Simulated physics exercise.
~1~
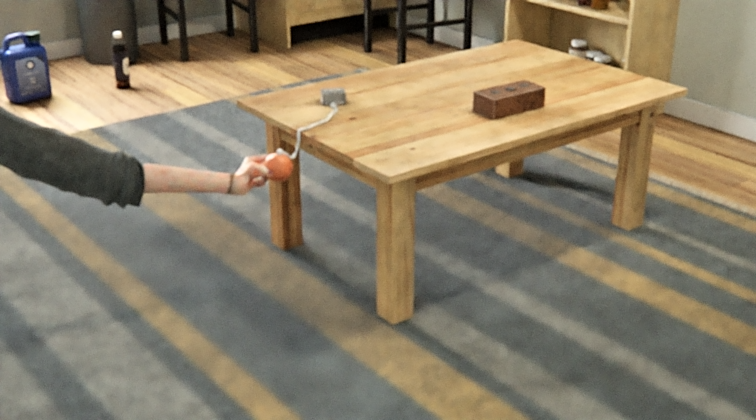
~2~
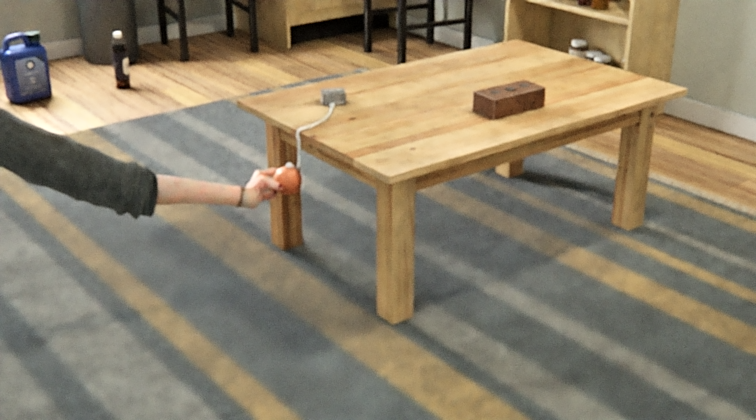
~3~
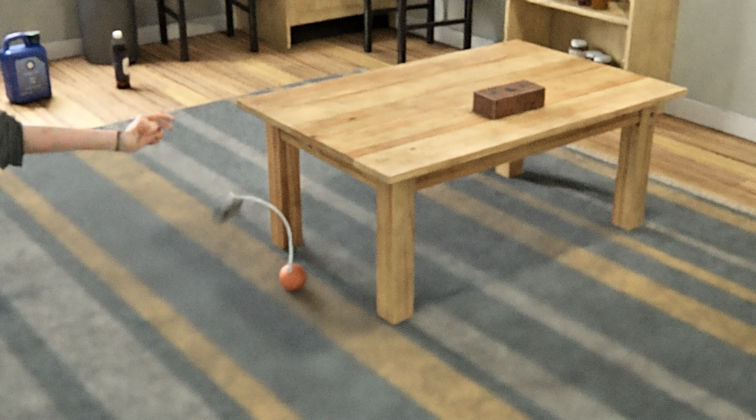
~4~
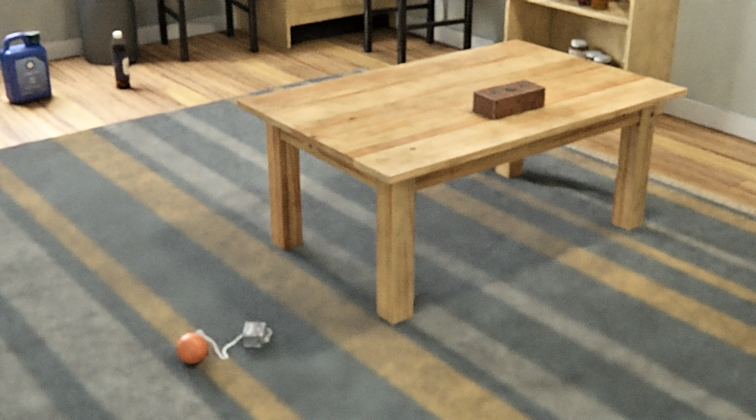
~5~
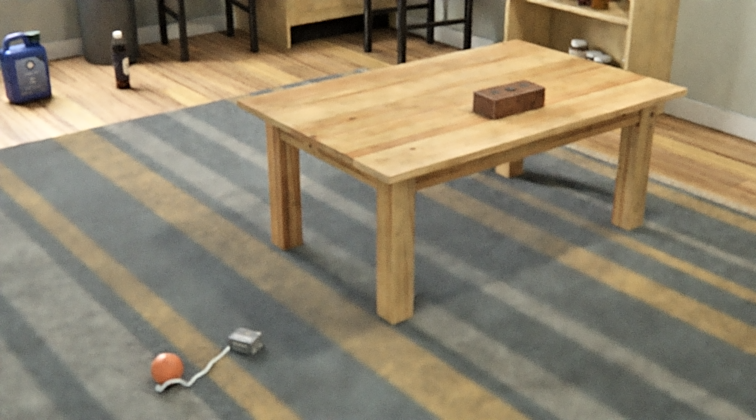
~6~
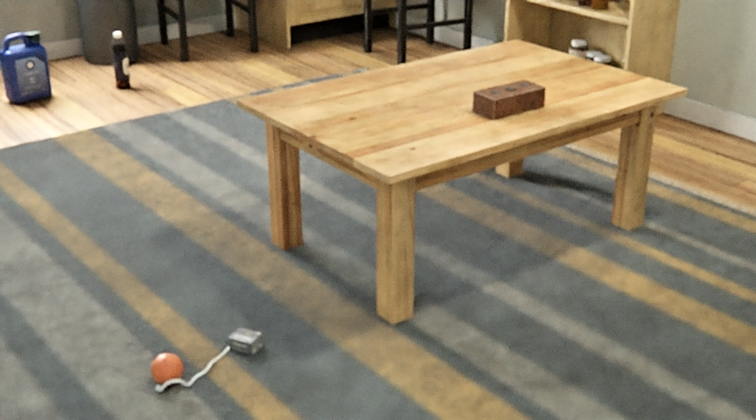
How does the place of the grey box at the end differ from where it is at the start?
At the start the grey box sits on the left part of the table top. At the end it lies on the striped rug, in front of the table and to the left.
